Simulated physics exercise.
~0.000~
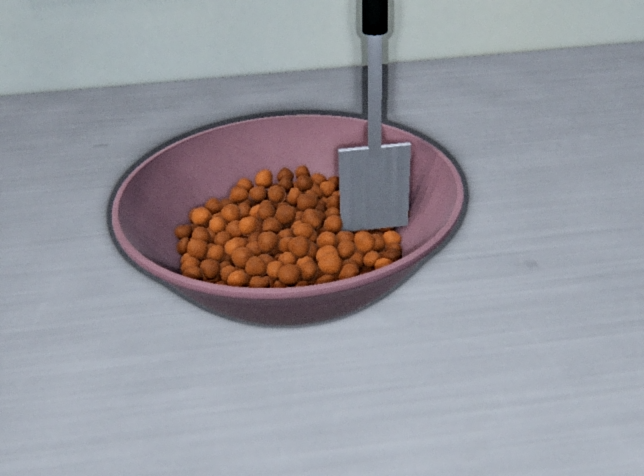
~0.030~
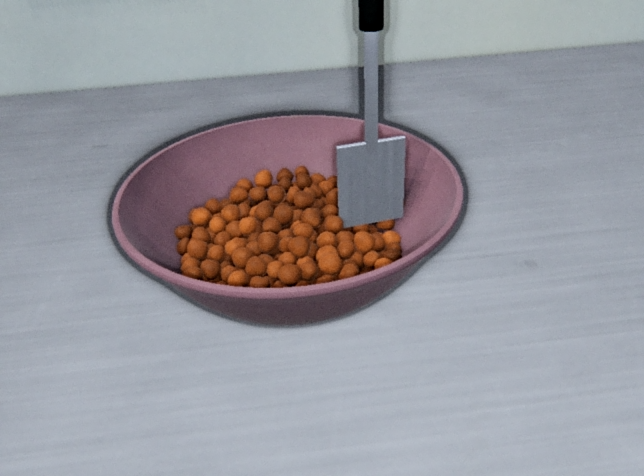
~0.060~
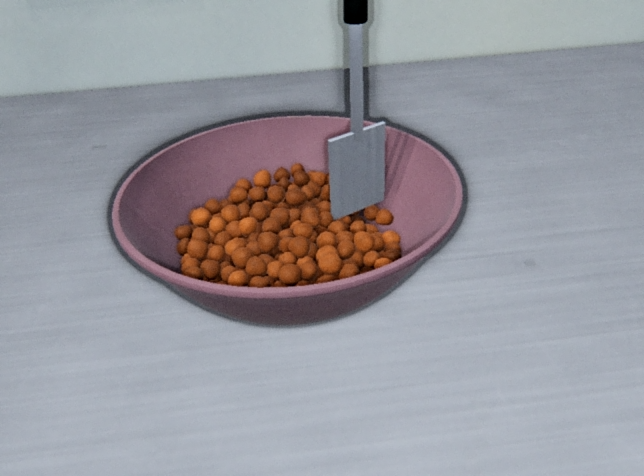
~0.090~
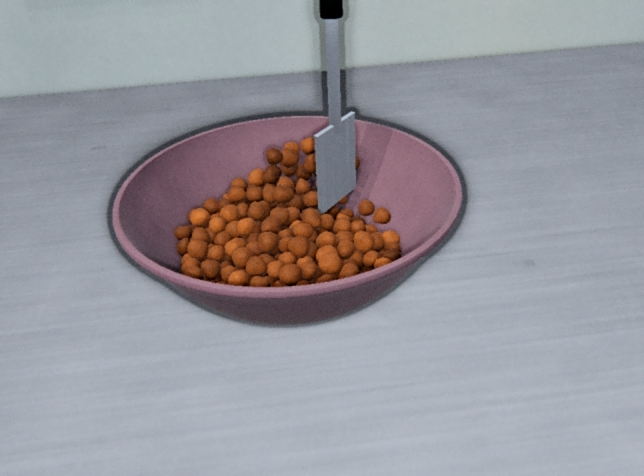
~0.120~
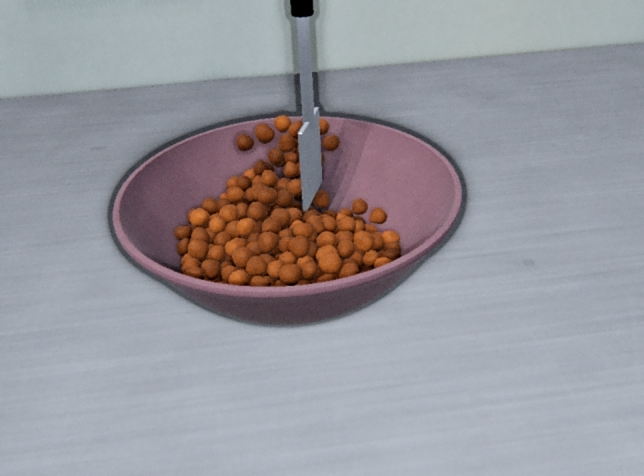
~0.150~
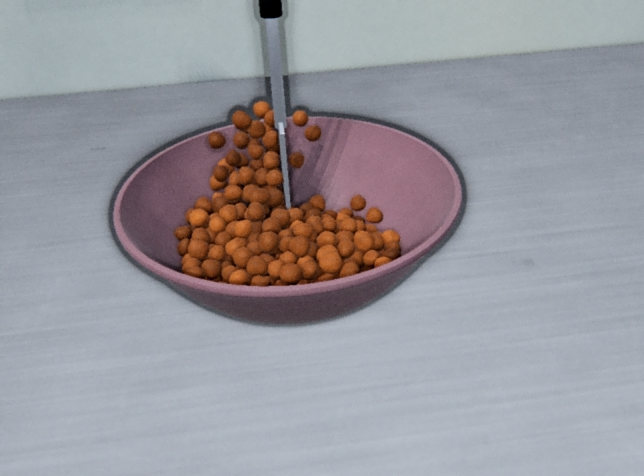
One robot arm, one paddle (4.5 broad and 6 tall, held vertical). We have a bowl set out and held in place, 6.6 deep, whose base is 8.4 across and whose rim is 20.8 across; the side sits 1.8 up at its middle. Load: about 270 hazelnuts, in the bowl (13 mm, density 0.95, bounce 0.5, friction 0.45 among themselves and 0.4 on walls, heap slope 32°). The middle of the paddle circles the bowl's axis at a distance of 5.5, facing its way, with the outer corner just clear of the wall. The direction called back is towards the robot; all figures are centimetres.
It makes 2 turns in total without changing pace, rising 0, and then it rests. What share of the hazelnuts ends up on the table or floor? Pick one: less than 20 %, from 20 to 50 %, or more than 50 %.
From 20 to 50 %.
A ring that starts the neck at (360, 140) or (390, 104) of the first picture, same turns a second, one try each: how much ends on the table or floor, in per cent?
Roughly 25 and 10 per cent.
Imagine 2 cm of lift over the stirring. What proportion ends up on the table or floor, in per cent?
It comes to some 15 per cent.
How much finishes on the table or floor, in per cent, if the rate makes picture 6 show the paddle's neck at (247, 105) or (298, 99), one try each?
Close to 40 and 25 in a hundred.
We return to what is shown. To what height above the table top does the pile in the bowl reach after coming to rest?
Height: Roughly 6.0 cm.
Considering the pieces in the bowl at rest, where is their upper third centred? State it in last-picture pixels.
Roughly at pixel (339, 201).
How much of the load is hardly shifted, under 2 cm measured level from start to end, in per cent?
Roughly 15 percent of the load.
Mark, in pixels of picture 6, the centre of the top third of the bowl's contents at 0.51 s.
At about (399, 198).
By 0.51 s, 336° round, highest piece 9 above the table; 243 in the bowl, 20 on the table or floor, 10 in flight or on the tool.
By 0.87 s, 223° round, highest piece 9 above the table; 212 in the bowl, 52 on the table or floor, 9 in flight or on the tool.
By 1.25 s, 0° round, highest piece 7 above the table; 190 in the bowl, 82 on the table or floor, 1 in flight or on the tool.
By 1.95 s, 0° round, highest piece 6 above the table; 190 in the bowl, 83 on the table or floor.
Final count, 190 in the bowl, 83 on the table or floor. That is 30 % on the table or floor.
